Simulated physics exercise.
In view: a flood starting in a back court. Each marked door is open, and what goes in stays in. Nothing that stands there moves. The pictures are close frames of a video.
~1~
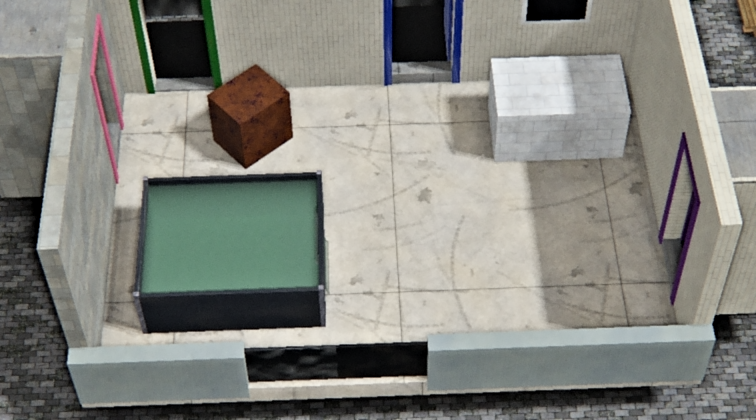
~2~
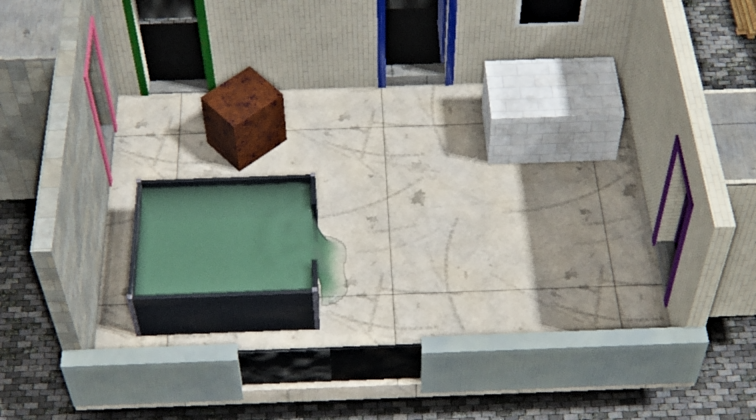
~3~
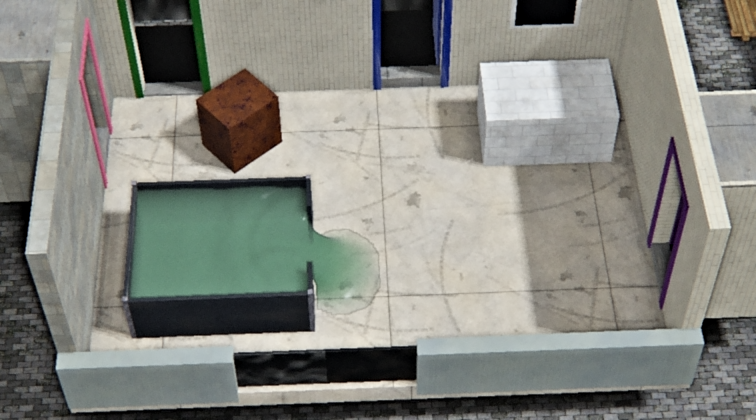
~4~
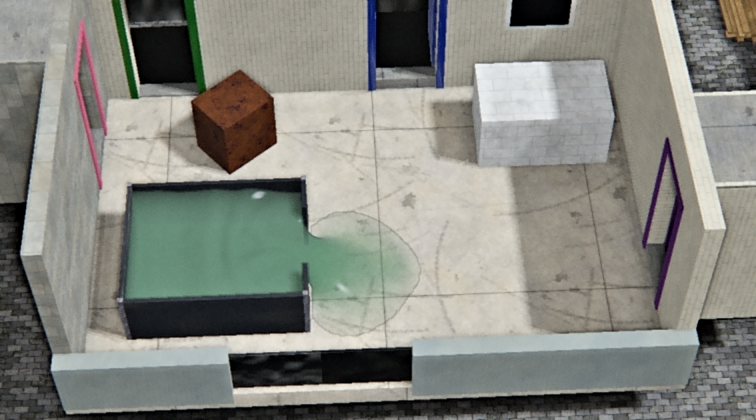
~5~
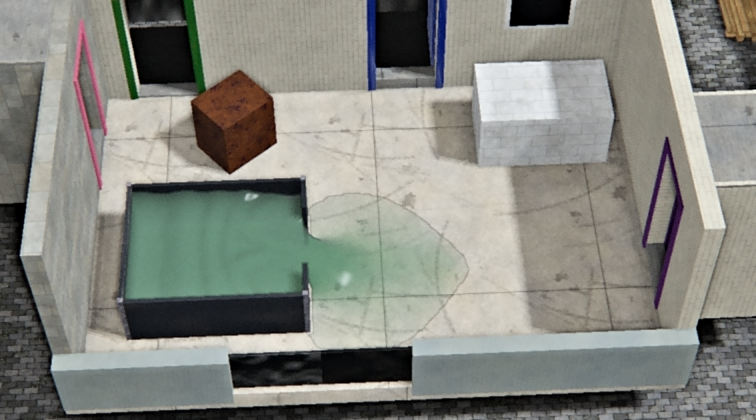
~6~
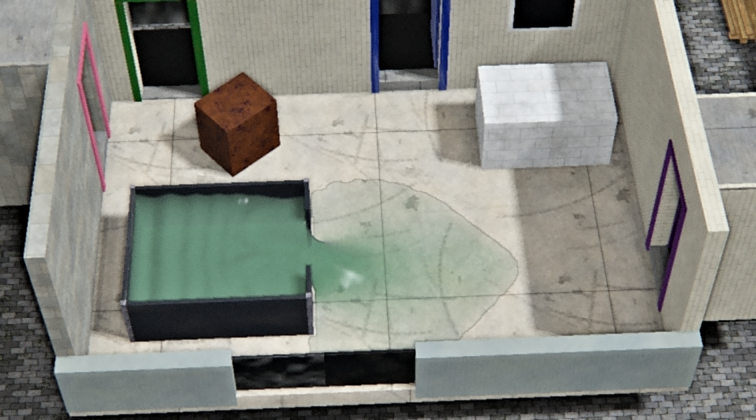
Green water pours through a gap in the tank's right side and spreads across the floor.
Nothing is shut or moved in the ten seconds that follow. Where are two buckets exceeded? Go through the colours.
One by one: The pink door holds within the limit; the blue door holds within the limit; the purple door floods; the green door holds within the limit.
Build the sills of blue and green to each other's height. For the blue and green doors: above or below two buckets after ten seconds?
Then: The blue door is over, the green door is under.
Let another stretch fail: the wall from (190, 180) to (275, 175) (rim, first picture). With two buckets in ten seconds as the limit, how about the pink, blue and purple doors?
One by one: Pink door floods; blue door is under; purple door keeps below it.
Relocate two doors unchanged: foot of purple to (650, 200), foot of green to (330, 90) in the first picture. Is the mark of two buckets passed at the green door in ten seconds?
One by one: Green lets more in.
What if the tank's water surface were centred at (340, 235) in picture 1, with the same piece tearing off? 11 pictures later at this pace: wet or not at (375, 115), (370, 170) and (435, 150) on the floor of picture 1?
In that order: Free of water, free of water, clear.
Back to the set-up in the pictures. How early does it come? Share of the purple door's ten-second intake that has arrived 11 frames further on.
Close to 10 %.
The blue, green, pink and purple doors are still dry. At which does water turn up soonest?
It is the one in purple.
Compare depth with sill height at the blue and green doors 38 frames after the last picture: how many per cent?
About 60 and 40 per cent.
A moment on, water covers 45 % of the floor; the pink door not reached, the blue door not reached, the purple door wet at the sill, nothing in, the green door not reached.
Next, water covers 55 % of the floor; the pink door not reached, the blue door not reached, the purple door under two buckets in, the green door not reached.
Then, water covers 60 % of the floor; the pink door not reached, the blue door wet at the sill, nothing in, the purple door far over two buckets in, the green door not reached.
Later, water covers 70 % of the floor; the pink door not reached, the blue door wet at the sill, nothing in, the purple door far over two buckets in, the green door wet at the sill, nothing in.
In the end, water covers 95 % of the floor; the pink door wet at the sill, nothing in, the blue door wet at the sill, nothing in, the purple door far over two buckets in, the green door under two buckets in.
